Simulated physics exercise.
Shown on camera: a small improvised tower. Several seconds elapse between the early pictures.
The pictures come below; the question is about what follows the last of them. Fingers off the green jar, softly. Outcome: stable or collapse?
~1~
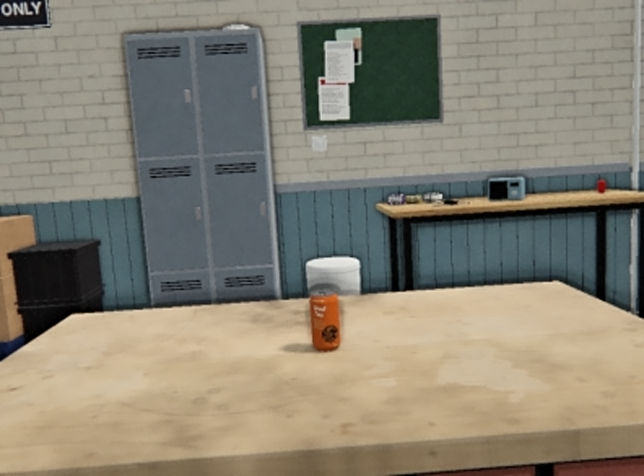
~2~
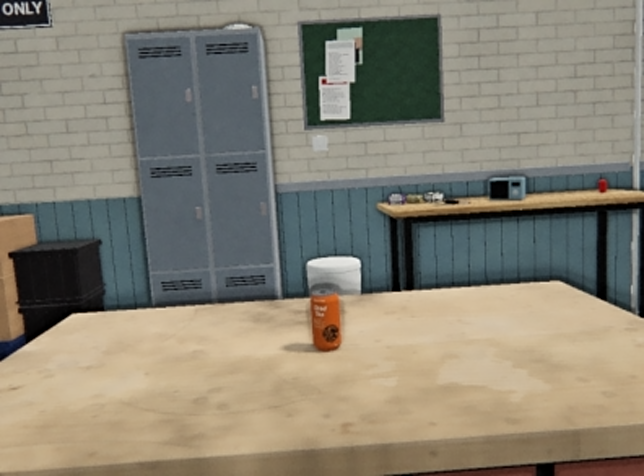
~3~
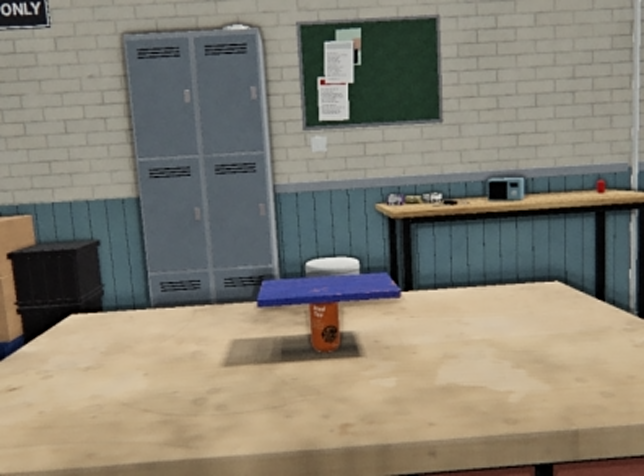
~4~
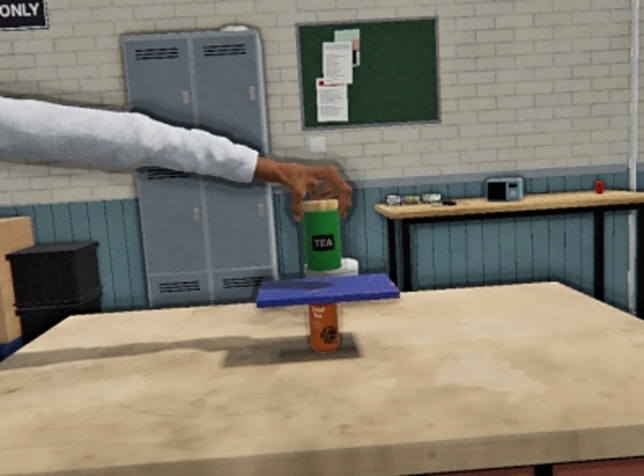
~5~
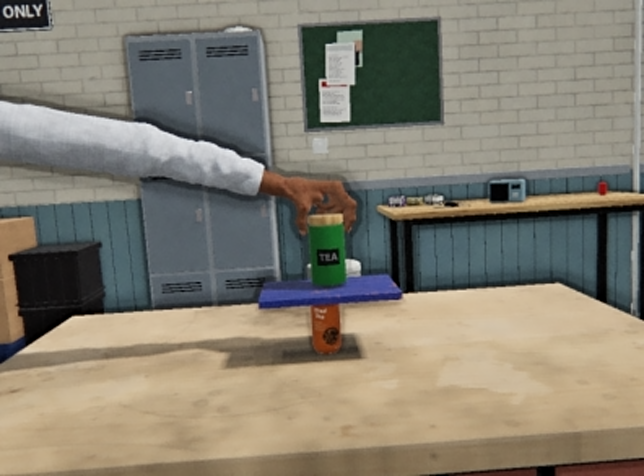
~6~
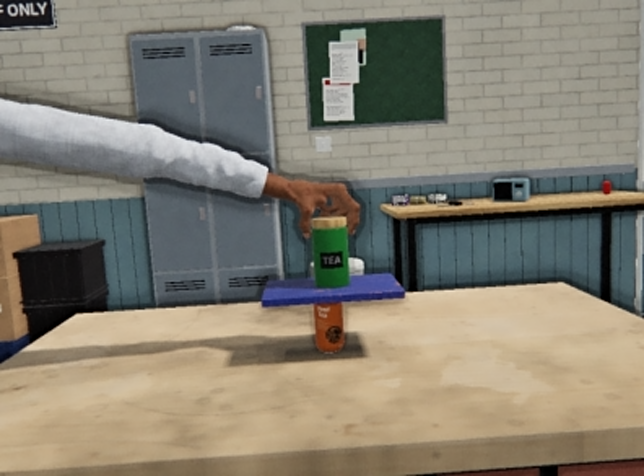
Frankly, it's a success, that one.
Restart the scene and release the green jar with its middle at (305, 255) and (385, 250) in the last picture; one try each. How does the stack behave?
Try one: The stack remains standing; try two: The stack collapses.
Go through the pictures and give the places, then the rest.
The last thing is not in view yet; orange can (325, 321), in the first frame.
The last thing is not in view yet; orange can (326, 320), in the second frame.
The last thing is not in view yet; orange can (325, 321), in the third frame.
Still above its spot; green jar (322, 235); orange can (324, 322), in the fourth frame.
Still above its spot; green jar (327, 249); orange can (326, 323), in the fifth frame.
Set down, still held; green jar (331, 252); orange can (329, 321), in the sixth frame.
Then, 0.20 s past the last view, nothing moves.
Then, 0.50 s past the last view, green jar resting near (331, 252).
Finally, all 3 still in place. Final places as the last picture's camera would see them, green jar near (331, 252). The stack holds.
